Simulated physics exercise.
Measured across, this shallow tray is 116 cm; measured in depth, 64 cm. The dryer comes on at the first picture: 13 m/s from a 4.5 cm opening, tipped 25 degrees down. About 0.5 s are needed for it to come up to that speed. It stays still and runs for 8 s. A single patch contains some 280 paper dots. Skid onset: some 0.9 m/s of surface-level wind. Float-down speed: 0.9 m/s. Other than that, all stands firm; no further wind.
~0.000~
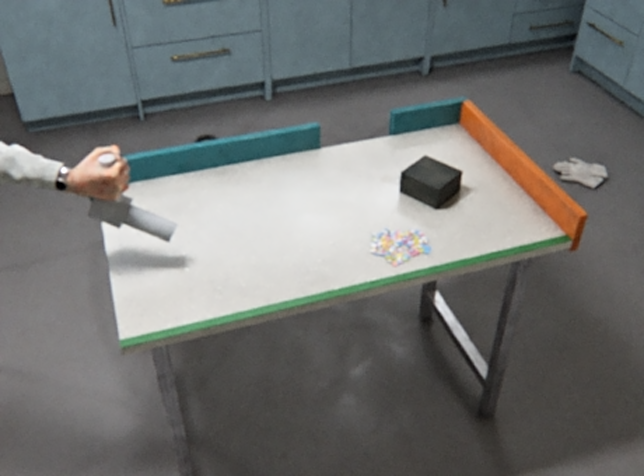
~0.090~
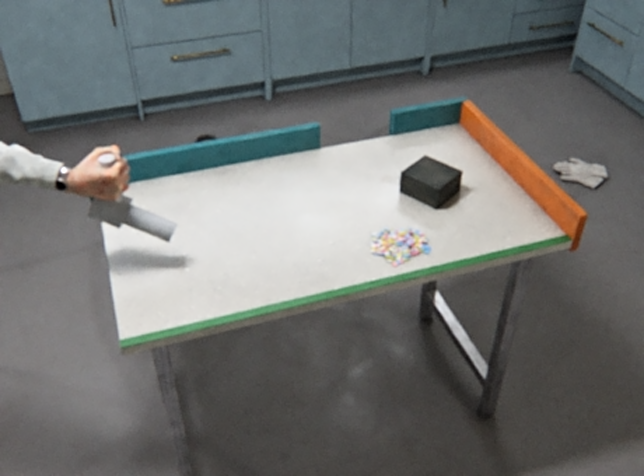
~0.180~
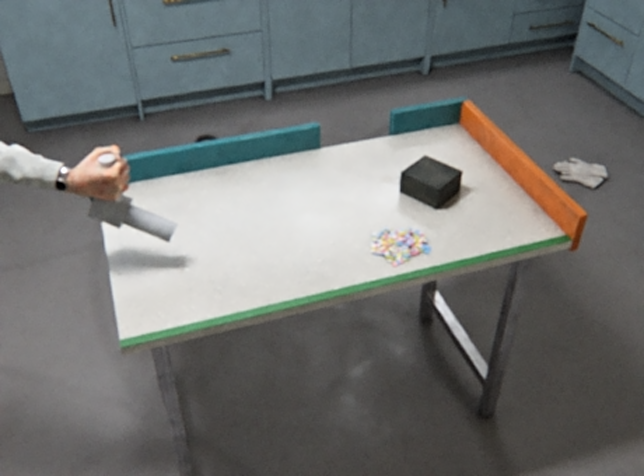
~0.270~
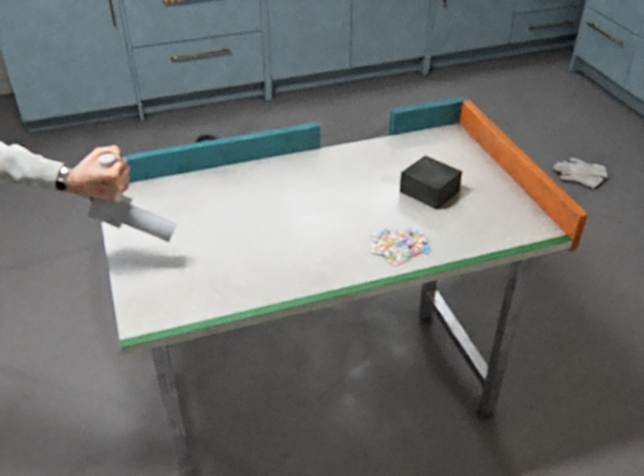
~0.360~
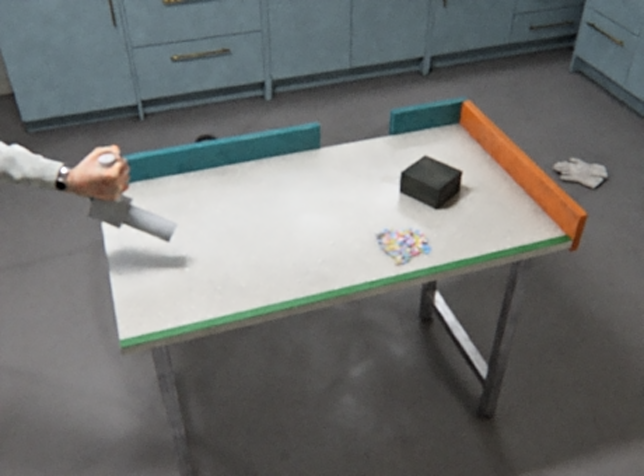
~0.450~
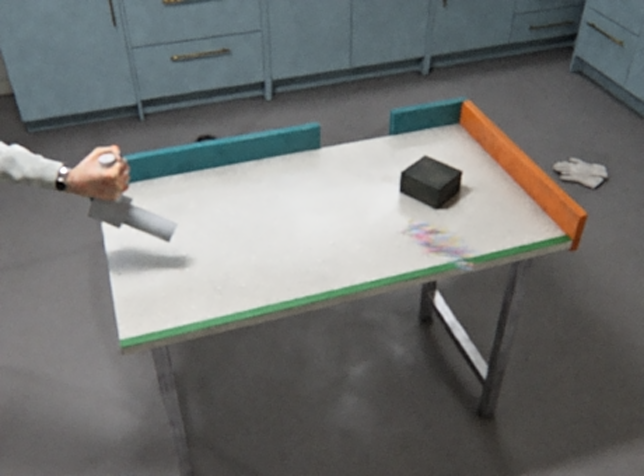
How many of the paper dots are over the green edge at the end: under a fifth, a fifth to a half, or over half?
Band: High, past half.
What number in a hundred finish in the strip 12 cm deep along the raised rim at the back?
That works out to some 2 %.
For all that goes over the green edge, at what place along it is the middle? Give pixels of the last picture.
(565, 242).
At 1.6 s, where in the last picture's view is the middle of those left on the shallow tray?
Near (550, 214).
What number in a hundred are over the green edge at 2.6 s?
The share is about 60 percent.
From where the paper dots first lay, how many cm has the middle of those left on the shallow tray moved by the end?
About 45 cm.
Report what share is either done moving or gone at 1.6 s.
50 %.
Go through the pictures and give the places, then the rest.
In the first frame, the middle of the paper dots is near (398, 245), none has stirred yet and the mouth of the dryer is at (174, 233).
In the second frame, the middle of the paper dots is near (398, 245), none has stirred yet and the green edge is centred on (366, 290).
In the third frame, the middle of the paper dots is near (398, 245), none has stirred yet and the top of a block is at (432, 171).
In the fourth frame, the middle of the paper dots is near (398, 245) and none has stirred yet.
In the fifth frame, the middle of the paper dots is near (400, 244), the farthest in sight from the dryer is at (429, 249) and about 10 % have left their places.
In the sixth frame, the middle of the paper dots is near (437, 238), the farthest in sight from the dryer is at (471, 253) and about 95 % have left their places.
After 1.6 s the count stands so, 50 % are over the green edge; the middle of those still in play is near (550, 214).
After 2.6 s the count stands so, 56 % are over the green edge; the middle of those still in play is near (546, 211).
After 4.4 s the count stands so, 65 % are over the green edge; the middle of those still in play is near (543, 209).
After 8.0 s, at the end, 70 % are over the green edge; the middle of those still in play is near (538, 204).
